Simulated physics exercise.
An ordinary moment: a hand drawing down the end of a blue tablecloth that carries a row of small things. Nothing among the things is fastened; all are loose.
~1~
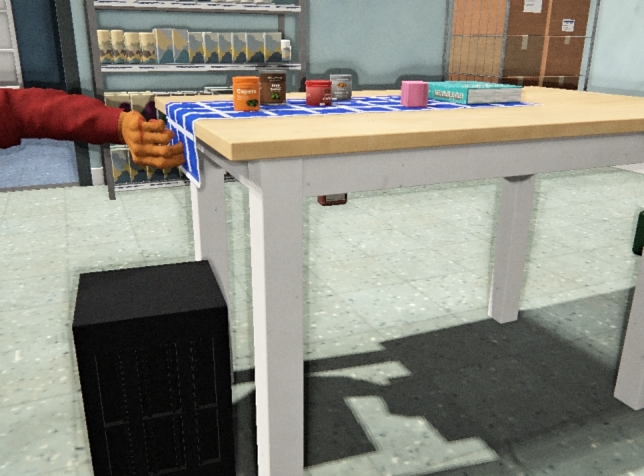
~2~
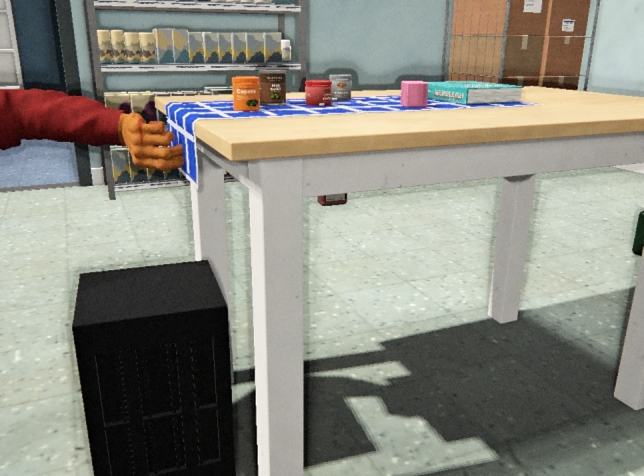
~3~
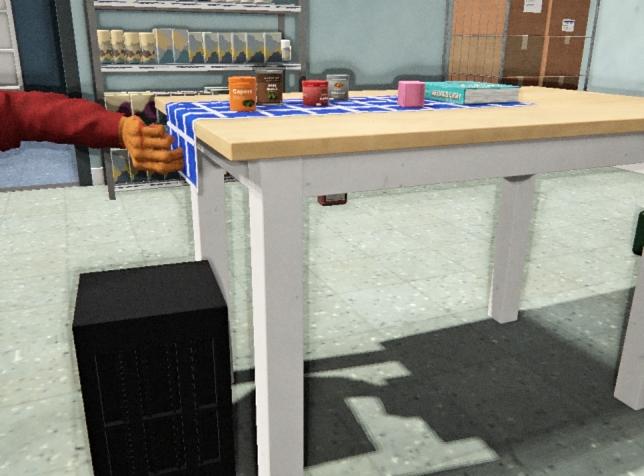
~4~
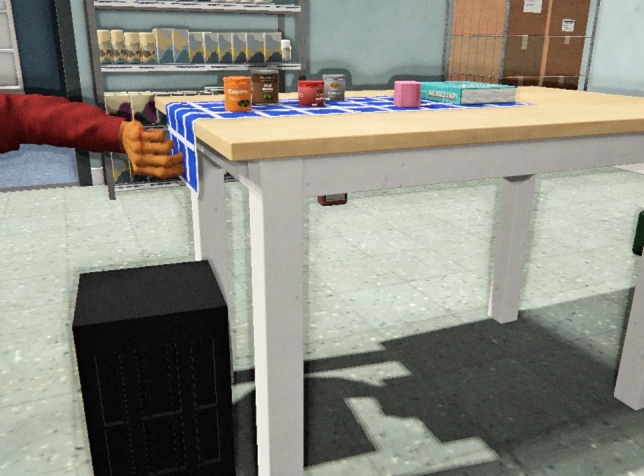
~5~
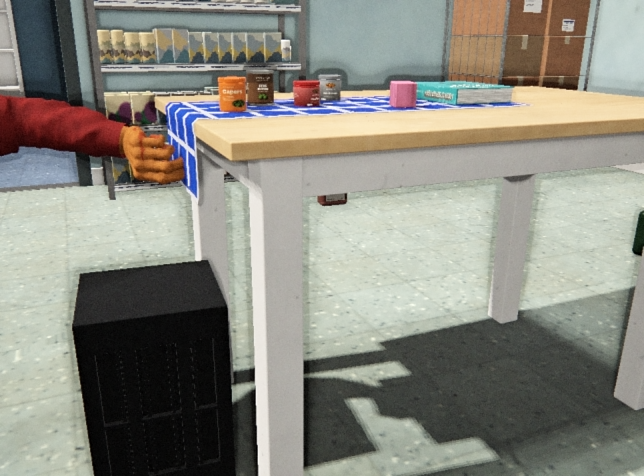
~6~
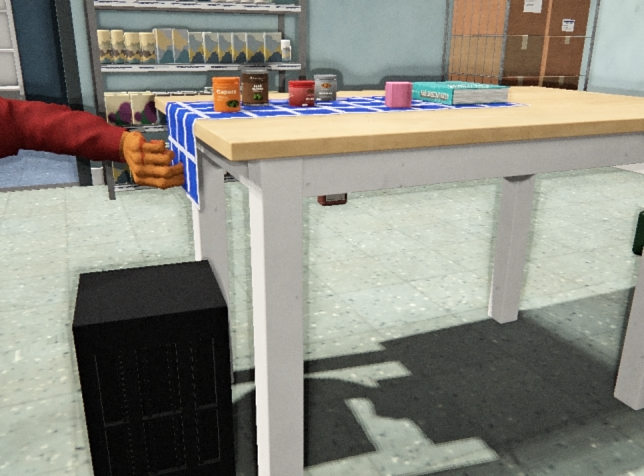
The video shows a gloved hand at the left gripping the hanging end of a blue checked tablecloth and drawing it slowly downward, as the small containers, pink object and teal box on it shift slightly left across the table.
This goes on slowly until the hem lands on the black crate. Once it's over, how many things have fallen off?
Just two fall.
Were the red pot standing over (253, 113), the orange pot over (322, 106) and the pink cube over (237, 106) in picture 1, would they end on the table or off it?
First the red pot: It ends off the top. Next the orange pot: It is still up there. Last the pink cube: It ends off the top.
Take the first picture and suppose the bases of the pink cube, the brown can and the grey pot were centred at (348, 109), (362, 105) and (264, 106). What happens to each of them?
Pink cube: Still on; brown can: Still on; grey pot: Off.
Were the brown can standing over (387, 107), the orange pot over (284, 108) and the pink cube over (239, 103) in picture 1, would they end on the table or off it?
The brown can does not fall, the orange pot is carried off, the pink cube is carried off.
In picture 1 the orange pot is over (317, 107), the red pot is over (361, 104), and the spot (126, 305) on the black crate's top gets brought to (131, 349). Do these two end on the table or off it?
The orange pot ends up off the top and the red pot ends up still on top.
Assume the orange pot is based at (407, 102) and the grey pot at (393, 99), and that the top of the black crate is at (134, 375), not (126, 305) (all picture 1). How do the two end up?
So the orange pot stays there, and the grey pot stays there.
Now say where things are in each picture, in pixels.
Hem (200, 189); orange pot (246, 77); brown can (273, 70); red pot (319, 81); grey pot (341, 75); pink cube (415, 82); top of the crate (126, 305), in the first frame.
Hem (199, 190); orange pot (246, 77), in the second frame.
Hem (199, 193); brown can (269, 70), in the third frame.
Hem (199, 198); red pot (312, 81); top of the crate (126, 305), in the fourth frame.
Hem (199, 204); grey pot (330, 75), in the fifth frame.
Hem (200, 210); orange pot (226, 78); brown can (255, 71); red pot (302, 81); grey pot (325, 75); pink cube (399, 82), in the sixth frame.
Early on, hem near (185, 242); orange pot gone.
Midway, hem on the crate; orange pot and brown can gone.
Finally, hem on the crate; orange pot and brown can gone. The answer is two.
